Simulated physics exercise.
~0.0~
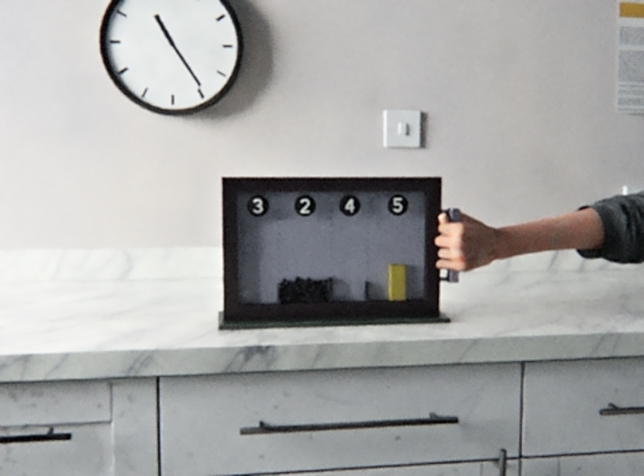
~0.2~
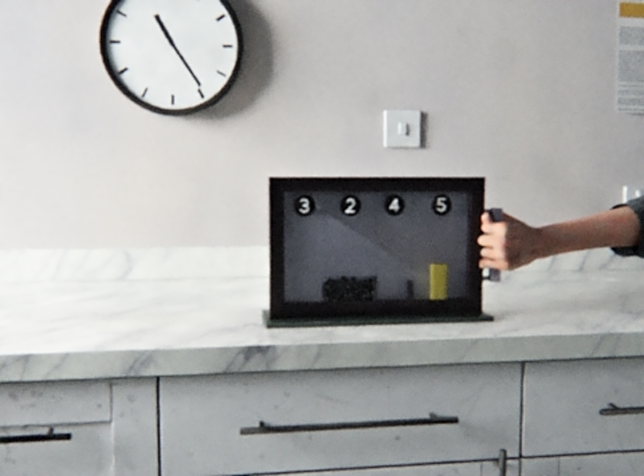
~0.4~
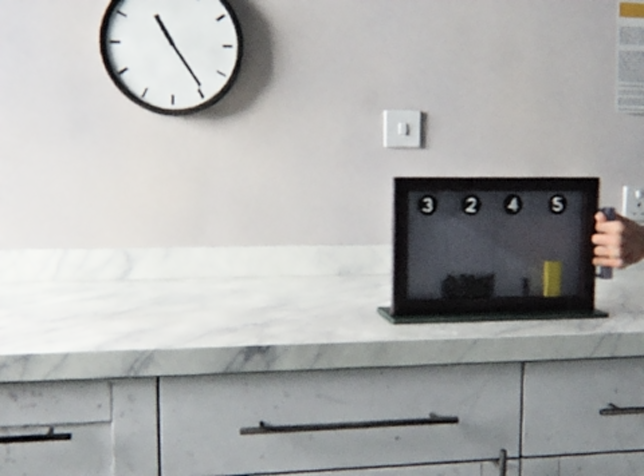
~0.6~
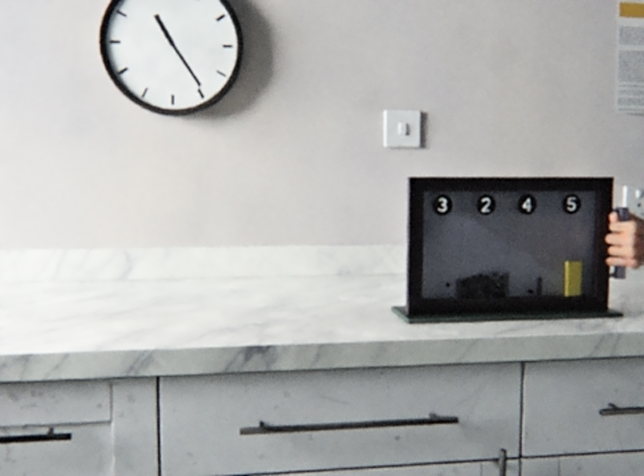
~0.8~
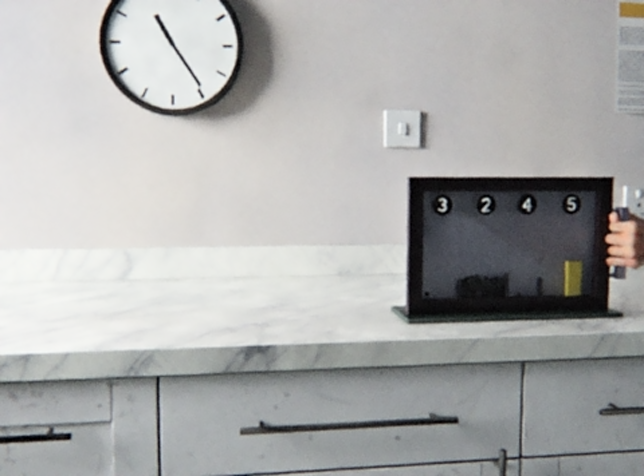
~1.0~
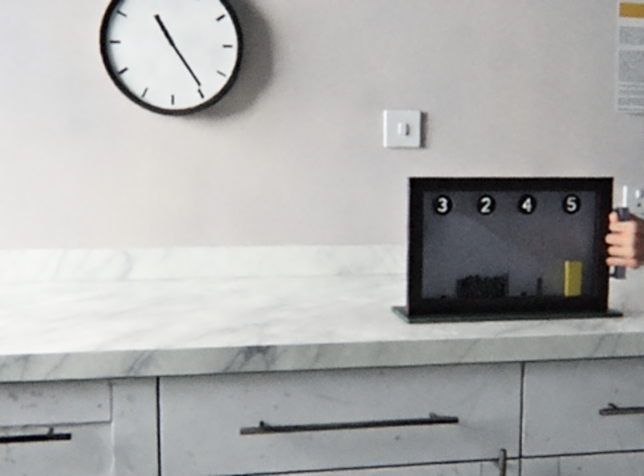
In a kitchen seen straight on by a still camera, a pale marble counter runs above light drawers, with a round clock and a switch on the wall. A hand reaching from the right grips a see-through case with a dark frame, four numbered discs along its top, a low heap of black beads left of centre and an upright yellow block at the right. The hand slides the case rightward along the counter, then stops it near the right edge. The beads shift slightly and stay mostly beneath the second disc, while the block remains standing.
